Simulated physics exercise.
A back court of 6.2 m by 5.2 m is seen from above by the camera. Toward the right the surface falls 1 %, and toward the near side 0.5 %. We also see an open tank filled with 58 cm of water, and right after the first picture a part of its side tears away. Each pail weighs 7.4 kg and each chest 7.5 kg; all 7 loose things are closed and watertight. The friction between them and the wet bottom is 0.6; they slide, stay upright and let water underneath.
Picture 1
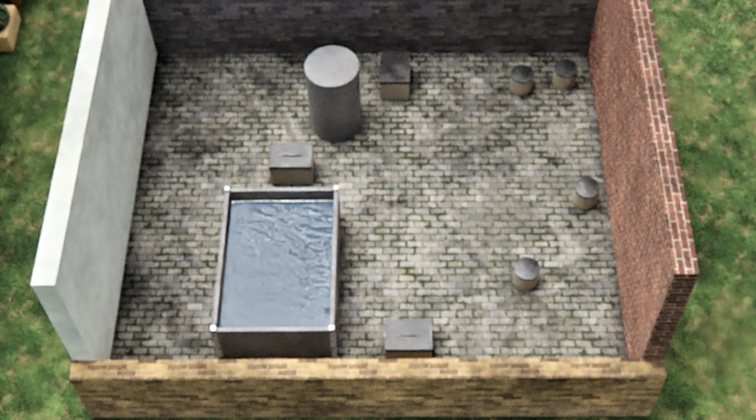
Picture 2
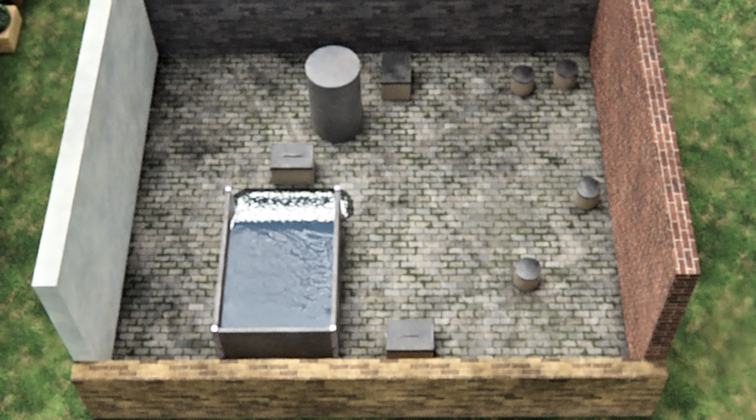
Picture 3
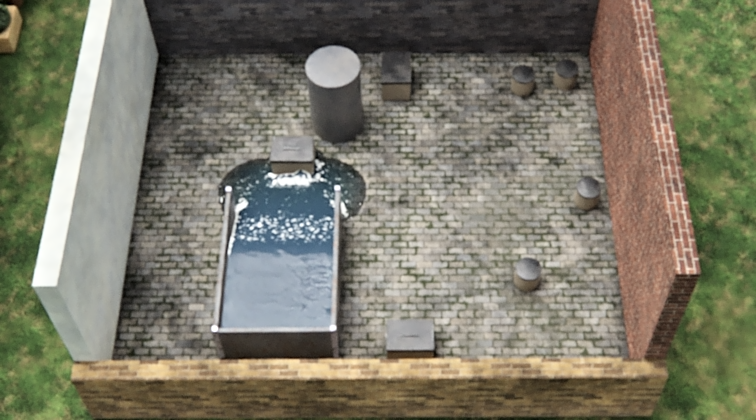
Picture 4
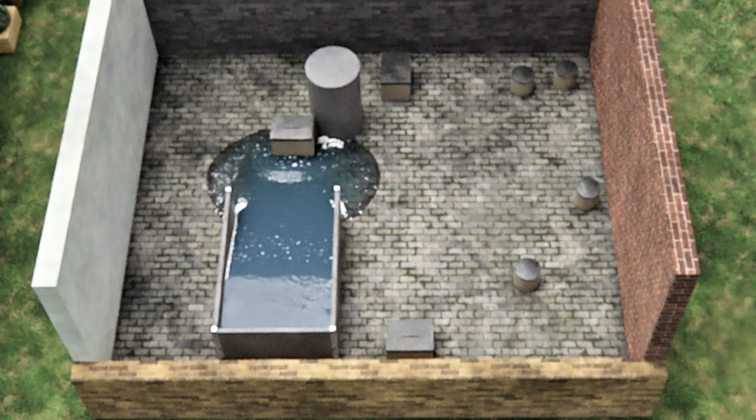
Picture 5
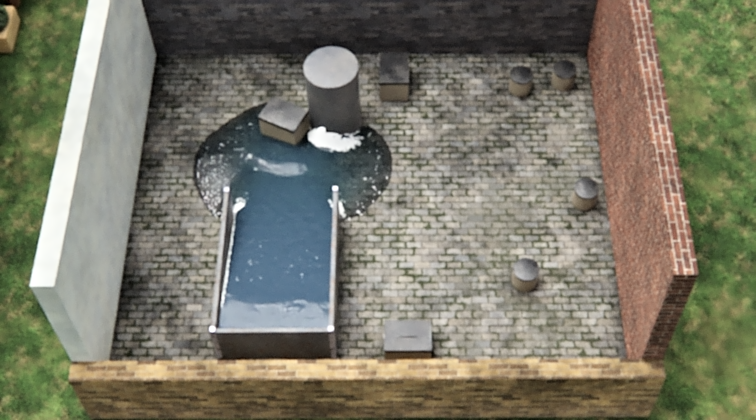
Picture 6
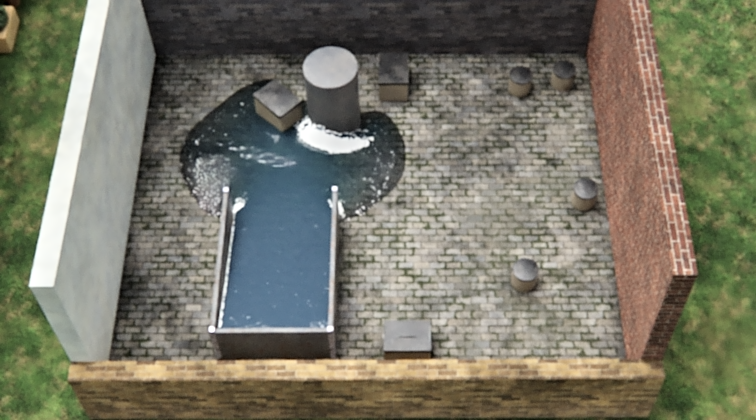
In a paved, walled court, the far side of an open tank gives way and water pours out, spreading across the paving around a grey cylinder, pushing a nearby box toward the back wall and turning it while other objects stay put.
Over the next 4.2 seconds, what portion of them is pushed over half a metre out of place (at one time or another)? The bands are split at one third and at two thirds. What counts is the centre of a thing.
Expect the count to work out between the two bands' ends.
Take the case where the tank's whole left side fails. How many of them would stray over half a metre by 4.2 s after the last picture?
Then 2 of them would.
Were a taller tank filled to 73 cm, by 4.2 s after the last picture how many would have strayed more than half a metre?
Then 5 of them.
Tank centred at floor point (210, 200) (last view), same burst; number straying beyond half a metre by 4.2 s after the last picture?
Then the count would be 5.
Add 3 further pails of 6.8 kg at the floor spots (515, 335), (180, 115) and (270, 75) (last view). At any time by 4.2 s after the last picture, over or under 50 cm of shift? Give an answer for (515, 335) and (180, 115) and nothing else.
The first comes out within the limit, the second beyond the limit.
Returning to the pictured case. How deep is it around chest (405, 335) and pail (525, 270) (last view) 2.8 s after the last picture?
Depth approx. 0 cm / 0 cm.
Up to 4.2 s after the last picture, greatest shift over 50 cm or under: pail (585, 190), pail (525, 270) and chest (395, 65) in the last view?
Within the mark, within the mark, beyond the mark.
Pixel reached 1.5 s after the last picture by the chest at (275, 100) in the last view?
Around (227, 49).
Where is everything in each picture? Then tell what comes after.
A chest at (290, 155) rests on the ground; a pail at (587, 187), on the bottom; water covers 2.5 m2; 0 of 7 have shifted, in the first frame.
A chest at (292, 155), on the bottom; a pail at (589, 187) rests on the ground; 3.1 m2 under water; 0 of 7 have shifted, in the second frame.
A chest at (292, 148), on the bottom, 10 cm from its start; a pail at (589, 187), on the bottom; water covers 3.9 m2; 1 of 7 have shifted, in the third frame.
A chest at (292, 127) rests on the ground, 45 cm from its start; a pail at (588, 188) rests on the ground; water covers 5.0 m2; 1 of 7 have shifted, in the fourth frame.
A chest at (283, 113), on the bottom, 68 cm from its start; a pail at (587, 188) rests on the ground; water covers 6.0 m2; 1 of 7 have shifted, in the fifth frame.
A chest at (277, 98) rests on the ground, 96 cm from its start; a pail at (586, 188) rests on the ground; 7.1 m2 under water; 1 of 7 have shifted, in the sixth frame.
Then, 0.4 s after the last picture 1 of 7 are over 50 cm from their spots; 0 afloat.
Then, 1.5 s after the last picture 1 of 7 are over 50 cm from their spots; 1 afloat.
Then, 2.8 s after the last picture 2 of 7 are over 50 cm from their spots; 3 afloat.
Then, 4.2 s after the last picture 4 of 7 are over 50 cm from their spots, and 4 have been at some point; 4 afloat.
